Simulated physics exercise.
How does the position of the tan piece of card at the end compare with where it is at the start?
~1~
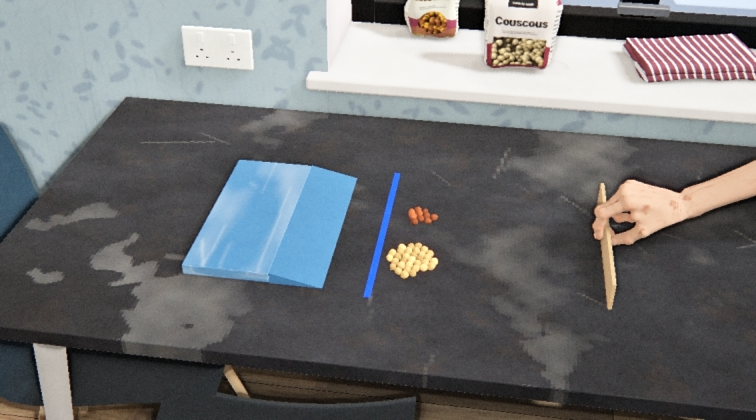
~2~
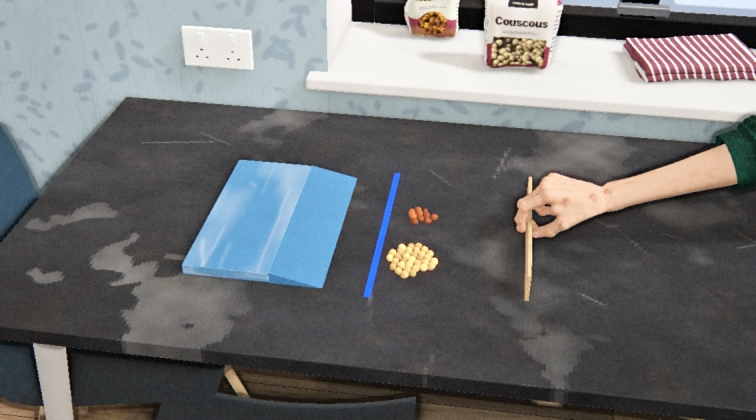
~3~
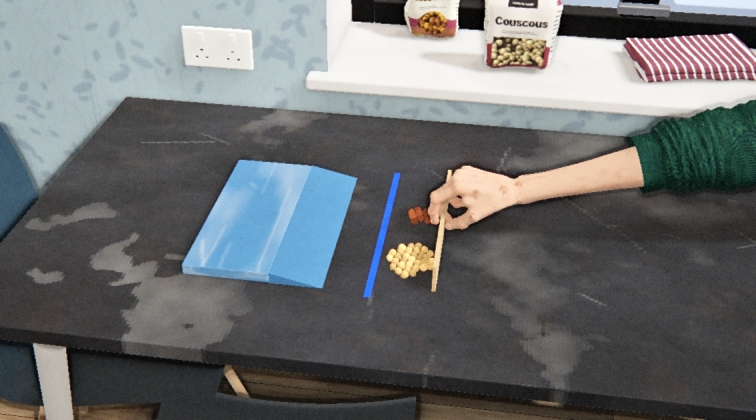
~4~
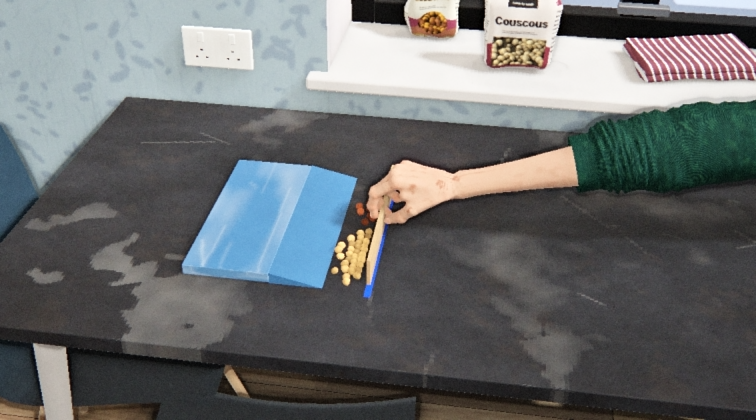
At the start the card stands well to the right of the two handfuls, out on the open table. By the end it is much farther left, at the strip of blue tape near the slab.
